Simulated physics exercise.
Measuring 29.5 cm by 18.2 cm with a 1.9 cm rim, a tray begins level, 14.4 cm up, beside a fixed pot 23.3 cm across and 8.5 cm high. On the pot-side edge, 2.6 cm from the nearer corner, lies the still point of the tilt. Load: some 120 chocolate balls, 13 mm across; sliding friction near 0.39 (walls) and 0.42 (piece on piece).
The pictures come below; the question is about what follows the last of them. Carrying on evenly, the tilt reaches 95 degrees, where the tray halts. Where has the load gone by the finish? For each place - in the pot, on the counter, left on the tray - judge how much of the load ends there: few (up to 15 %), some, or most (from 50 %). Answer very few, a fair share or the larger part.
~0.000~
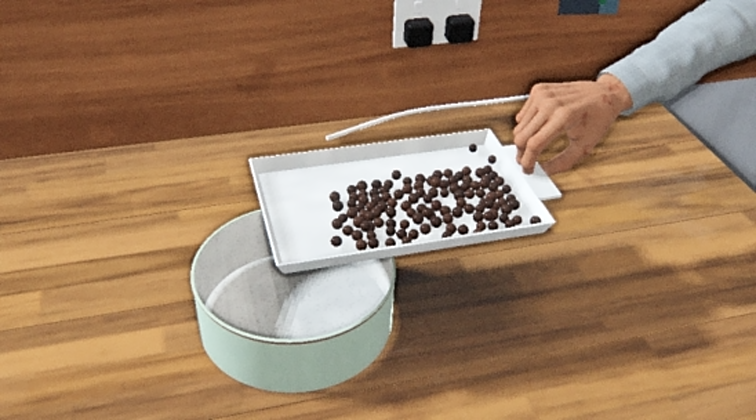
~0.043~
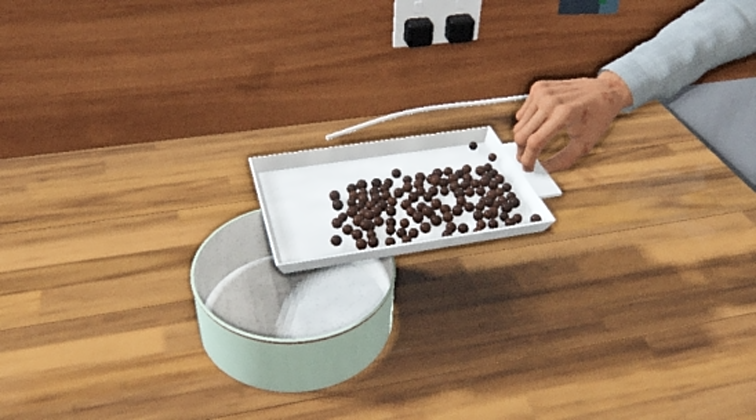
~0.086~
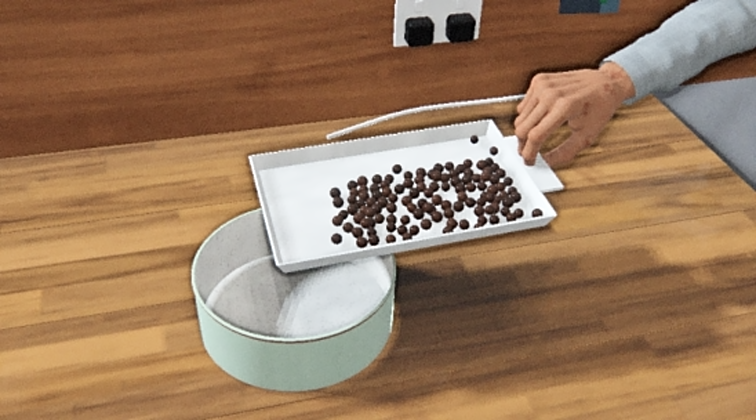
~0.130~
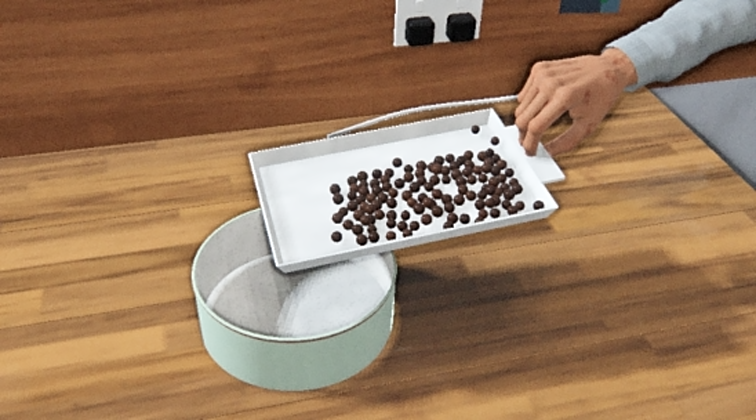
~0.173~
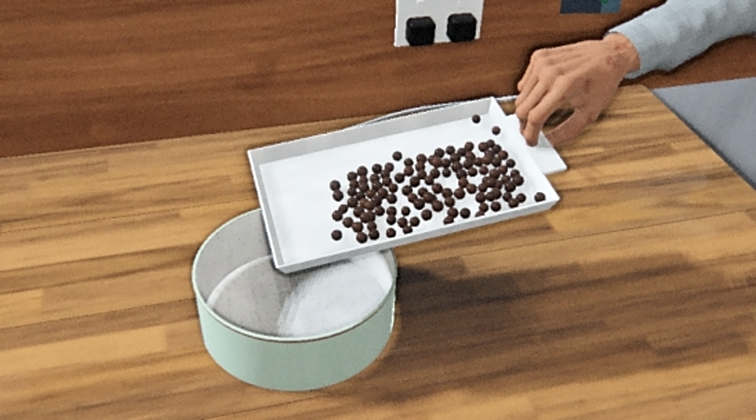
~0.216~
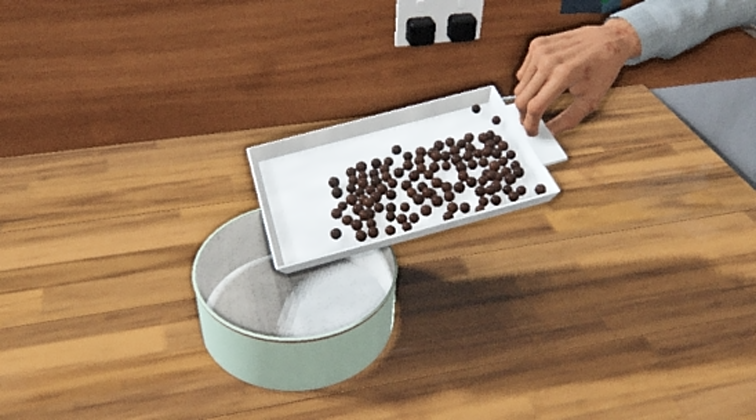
Pot: The larger part; counter: A fair share; left on the tray: Very few.
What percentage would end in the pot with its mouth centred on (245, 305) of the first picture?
About 100 per cent.
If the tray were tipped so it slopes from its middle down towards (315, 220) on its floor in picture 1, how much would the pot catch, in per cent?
Near 90 percent, give or take.
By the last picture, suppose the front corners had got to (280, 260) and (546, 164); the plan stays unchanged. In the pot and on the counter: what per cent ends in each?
Final per cent - pot 70, counter 30.
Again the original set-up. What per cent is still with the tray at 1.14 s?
About 35 per cent.
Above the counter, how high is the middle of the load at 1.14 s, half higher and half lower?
About 8 centimetres.
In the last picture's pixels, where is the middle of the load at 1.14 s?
Look about (261, 309) in the last view.
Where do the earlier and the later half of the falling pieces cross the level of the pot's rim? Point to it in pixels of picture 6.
Early half: About (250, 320); late half: (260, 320).
After 0.77 s, tilt 51 degrees; the tray holds 95 %, the pot 5 %.
After 1.14 s, tilt 77 degrees; the tray holds 35 %, the pot 35 %.
After 1.60 s, tilt 95 degrees; the tray holds 0 %, the pot 70 %.
By 2.2 s all is still; pot 70 %, counter 30 %, tray 0 %.
